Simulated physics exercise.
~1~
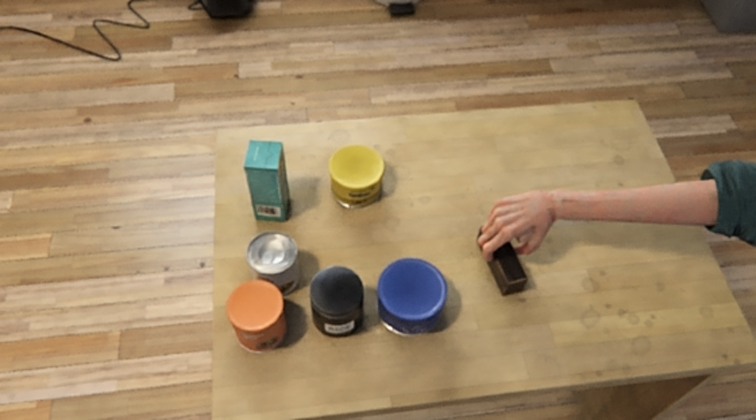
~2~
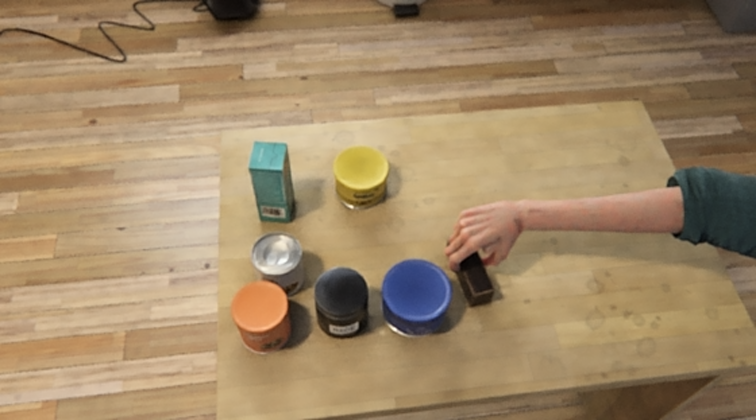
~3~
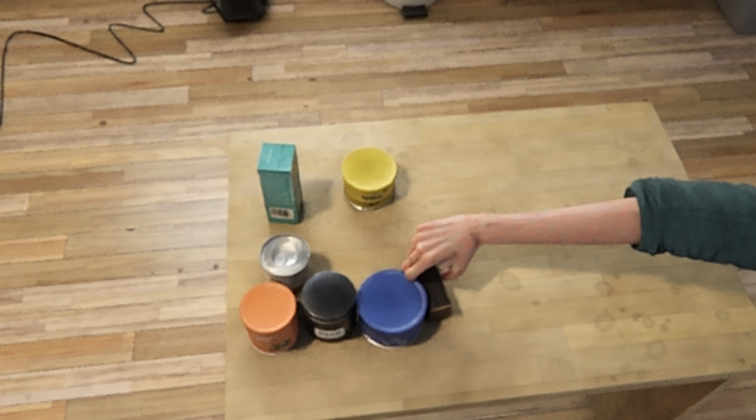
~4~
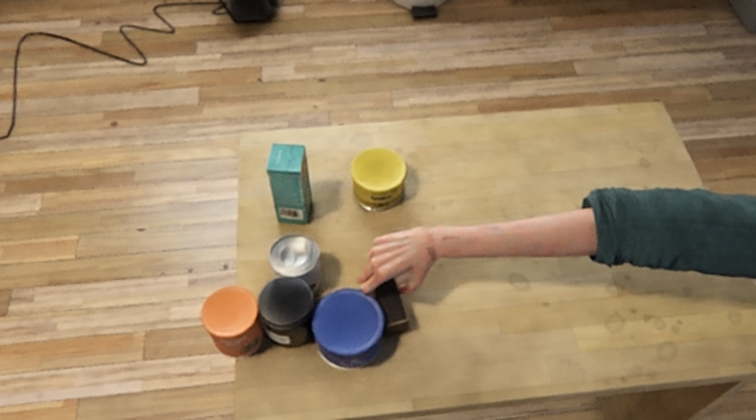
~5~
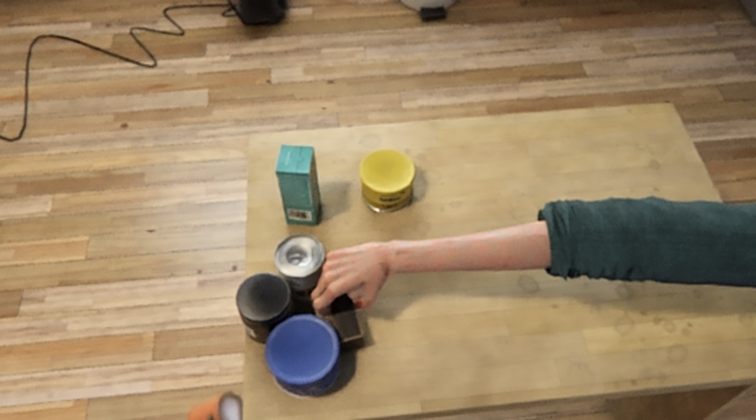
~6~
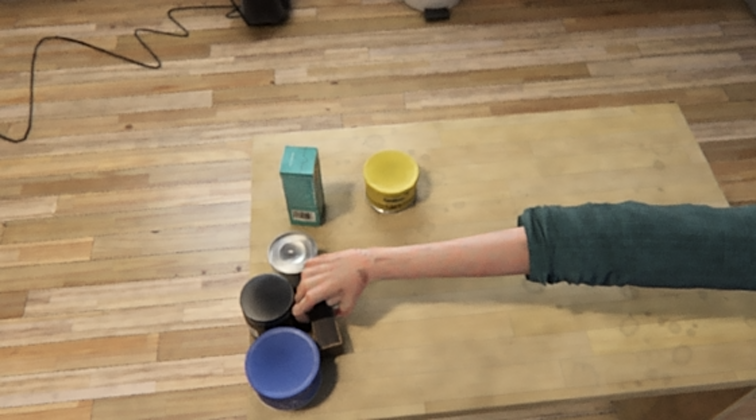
A hand in a dark green sleeve pushes a small dark block leftward across a pale wooden table, seen from above on a plank floor. Near the left end stand a blue tub, a black jar, an orange tin and a white tin, with a turquoise carton and a yellow tub behind. The block meets the blue tub, which presses the black jar and then the orange tin toward the edge. The orange tin drops off the table. The white tin shifts slightly, and the blue tub and black jar end crowded by the left edge, still upright, the hand beside them.
